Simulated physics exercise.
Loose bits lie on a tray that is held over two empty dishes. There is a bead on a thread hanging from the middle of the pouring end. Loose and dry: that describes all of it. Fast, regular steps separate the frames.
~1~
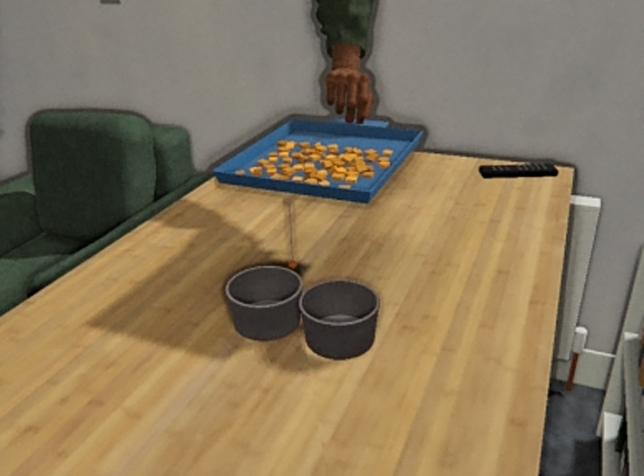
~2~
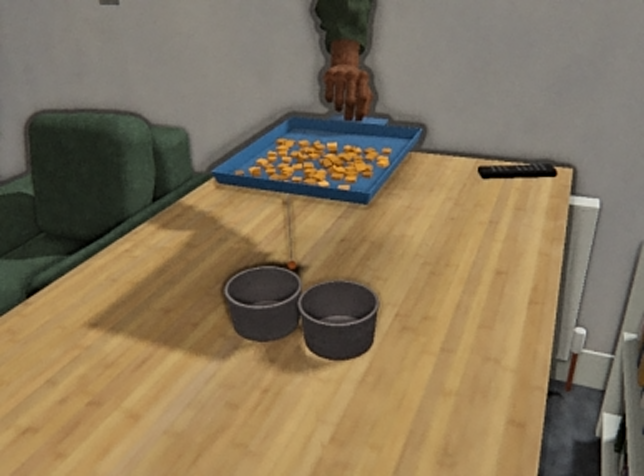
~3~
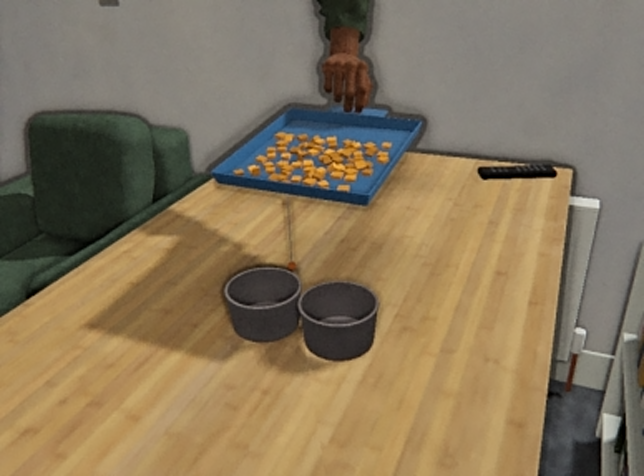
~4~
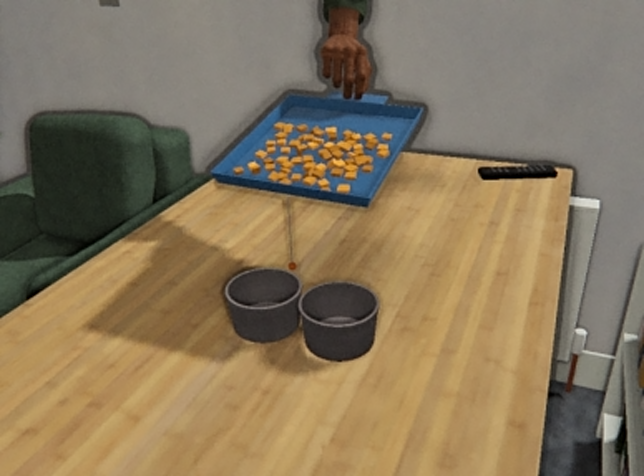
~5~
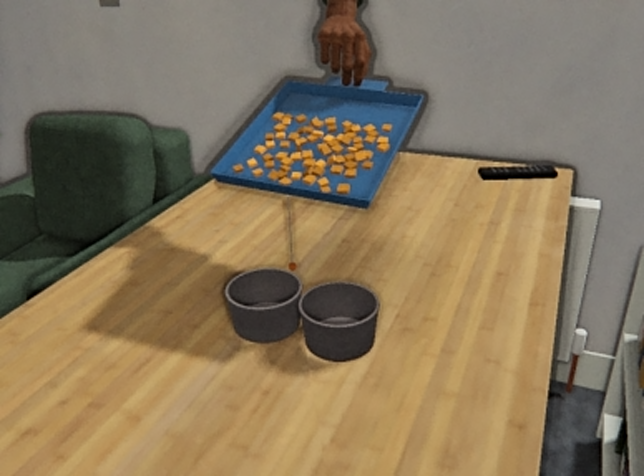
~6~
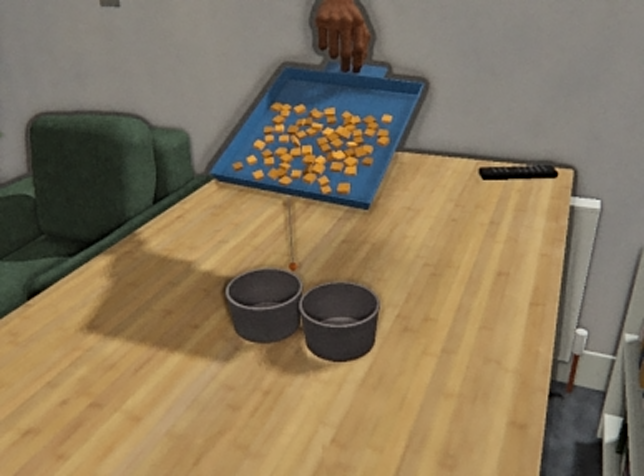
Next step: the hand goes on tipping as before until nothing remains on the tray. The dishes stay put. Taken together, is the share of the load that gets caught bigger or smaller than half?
The catch is a majority of the load.
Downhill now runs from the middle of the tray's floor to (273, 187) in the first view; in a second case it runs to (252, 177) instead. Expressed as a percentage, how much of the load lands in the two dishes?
I'd say roughly 50 percent with the first slope, 10 percent with the other.
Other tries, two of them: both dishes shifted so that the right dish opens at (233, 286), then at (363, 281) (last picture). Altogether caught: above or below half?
Result, first setup: A minority share; second setup: A minority share.
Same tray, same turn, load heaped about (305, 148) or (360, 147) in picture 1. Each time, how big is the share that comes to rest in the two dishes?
It would be about 80 per cent for the first and about 80 per cent for the second.
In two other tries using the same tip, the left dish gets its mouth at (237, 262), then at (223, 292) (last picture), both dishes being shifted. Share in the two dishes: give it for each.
Roughly 10% the first time and 60% the second time.
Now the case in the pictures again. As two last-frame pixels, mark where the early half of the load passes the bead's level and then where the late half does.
Around (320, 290) first; around (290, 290) second.
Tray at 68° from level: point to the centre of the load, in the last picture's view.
I'd mark the middle close to (311, 181).
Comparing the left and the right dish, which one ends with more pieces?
Fuller at the end: The rightward one.
Shortly afterwards, tray tipped steeply; all but a few on the tray; a little in the air.
Next, tray tipped past a quarter turn; near a third on the tray; a little in the right dish; only a few in the left dish; a little outside both; near half in the air.
Some moments later, tray tipped past a quarter turn; near half in the right dish; near a quarter in the left dish; near a quarter outside both; only a few in the air.
In the end, tray tipped past a quarter turn; near half in the right dish; near a quarter in the left dish; near a quarter outside both; only a few in the air.
